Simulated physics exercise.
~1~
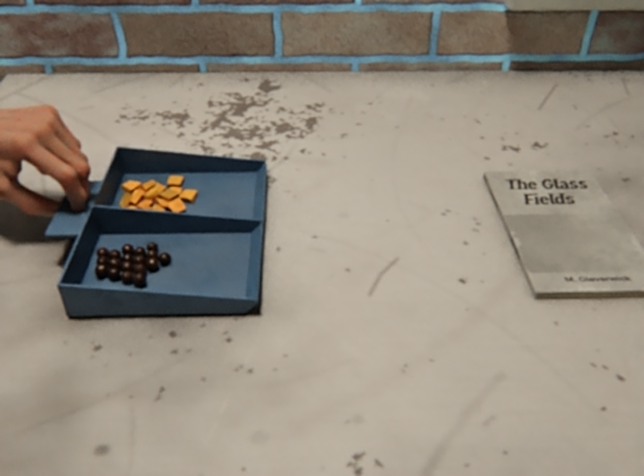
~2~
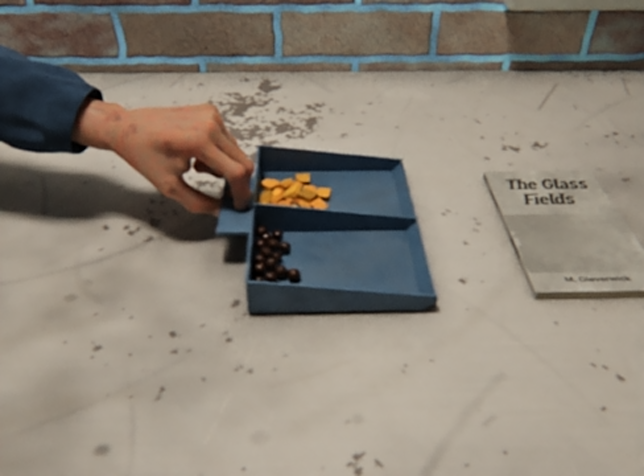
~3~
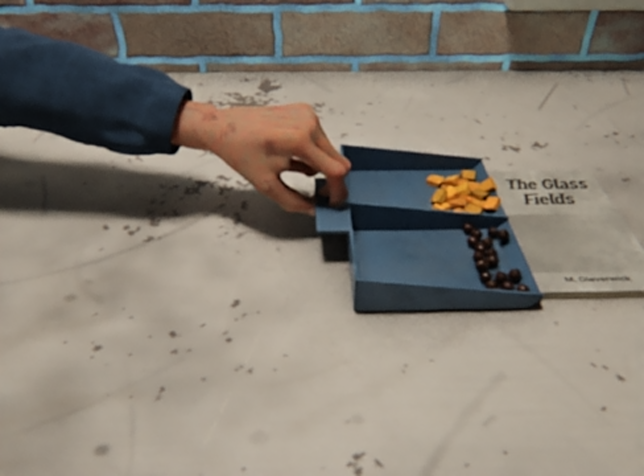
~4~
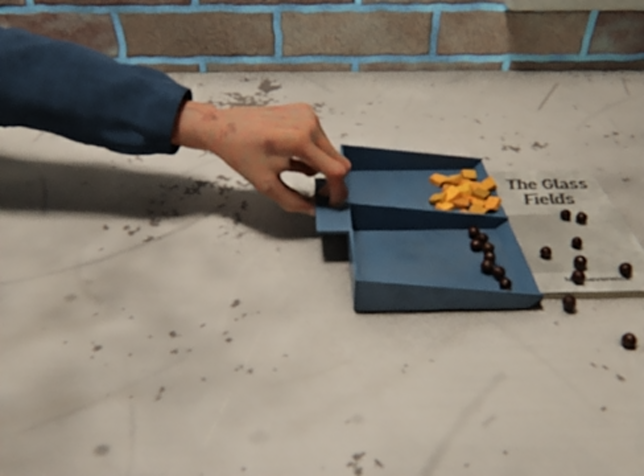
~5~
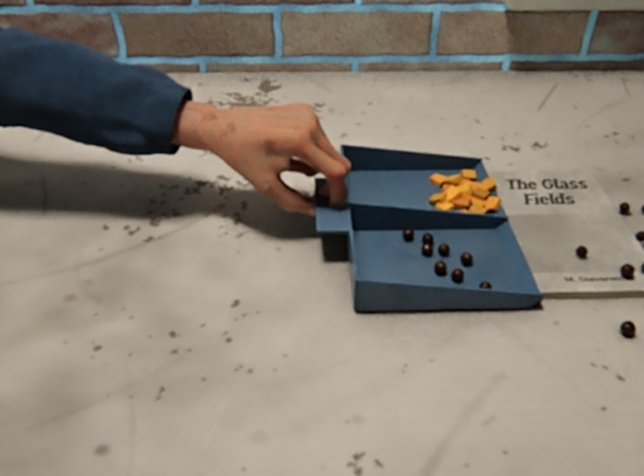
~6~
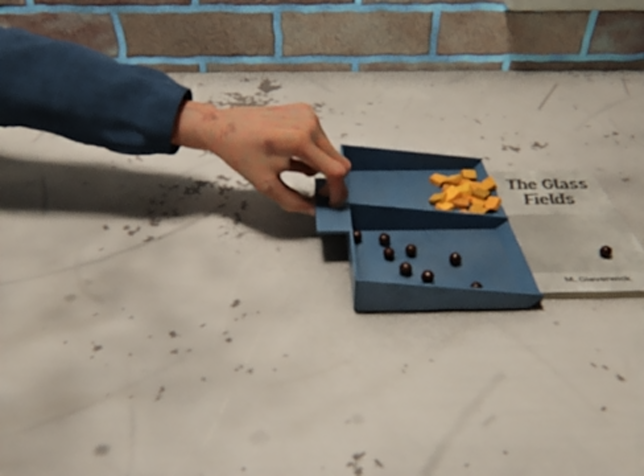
A hand slid a divided blue tray rightward until it stopped against a thin book, and about half of the dark round balls rolled out over the front rim, while the orange pieces shifted forward but all stayed inside.
